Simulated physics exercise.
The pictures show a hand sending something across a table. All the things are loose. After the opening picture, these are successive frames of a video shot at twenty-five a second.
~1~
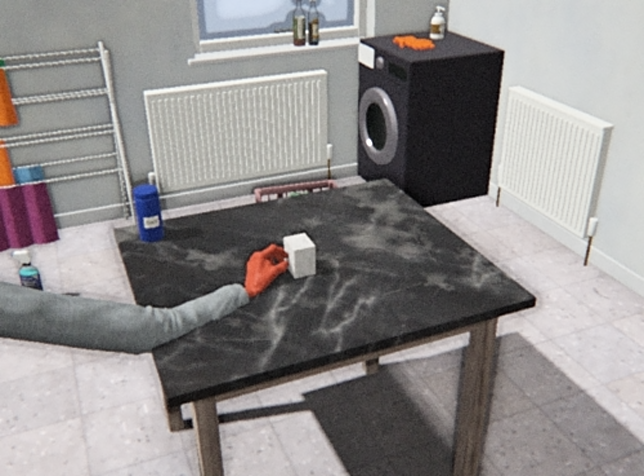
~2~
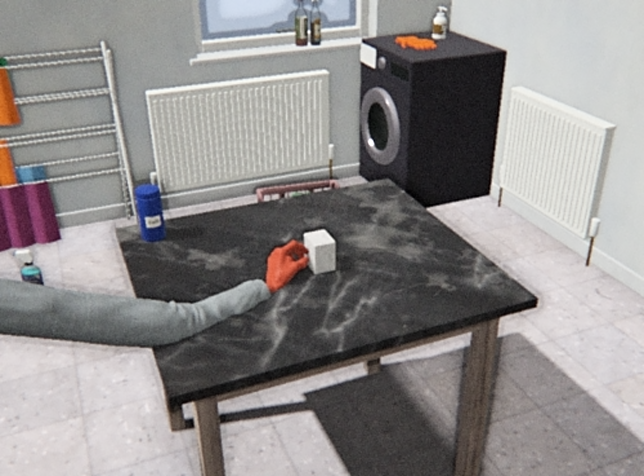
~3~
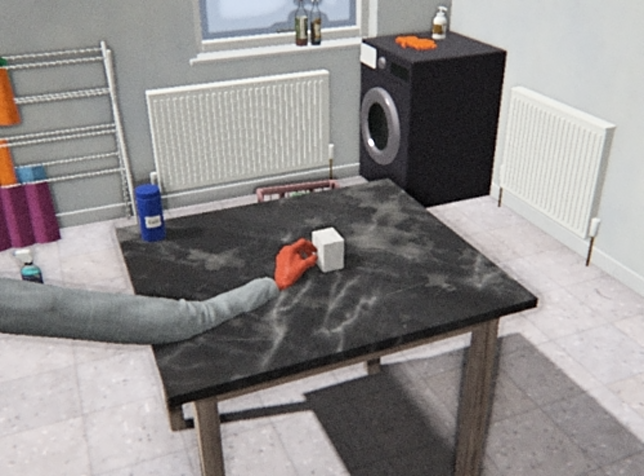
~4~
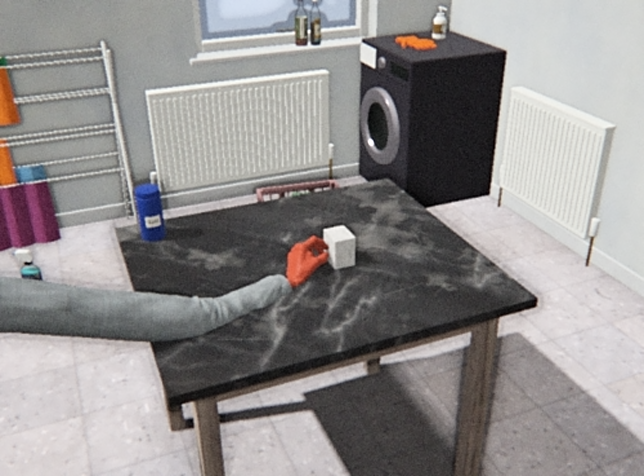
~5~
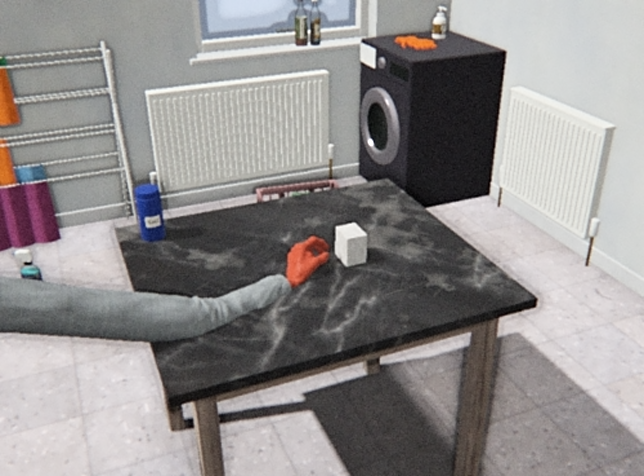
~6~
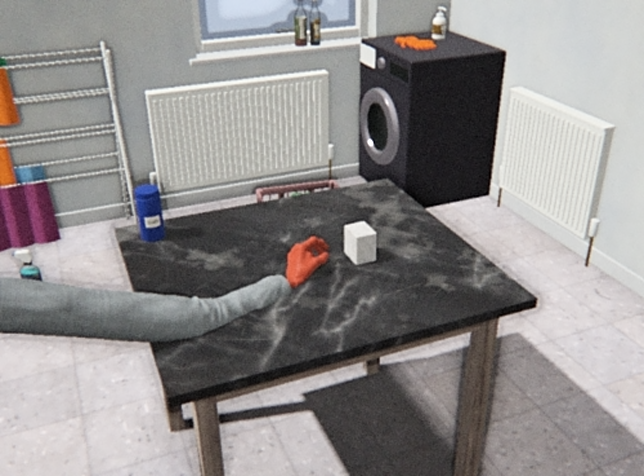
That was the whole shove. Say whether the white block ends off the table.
The white block remains on top.
Then, 0.24 s past the last view, white block displaced about its own width near (376, 240).
Then, 0.48 s past the last view, white block resting near (376, 240).
Finally, moved from the start, white block. Final places as the last picture's camera would see them, white block near (376, 240).
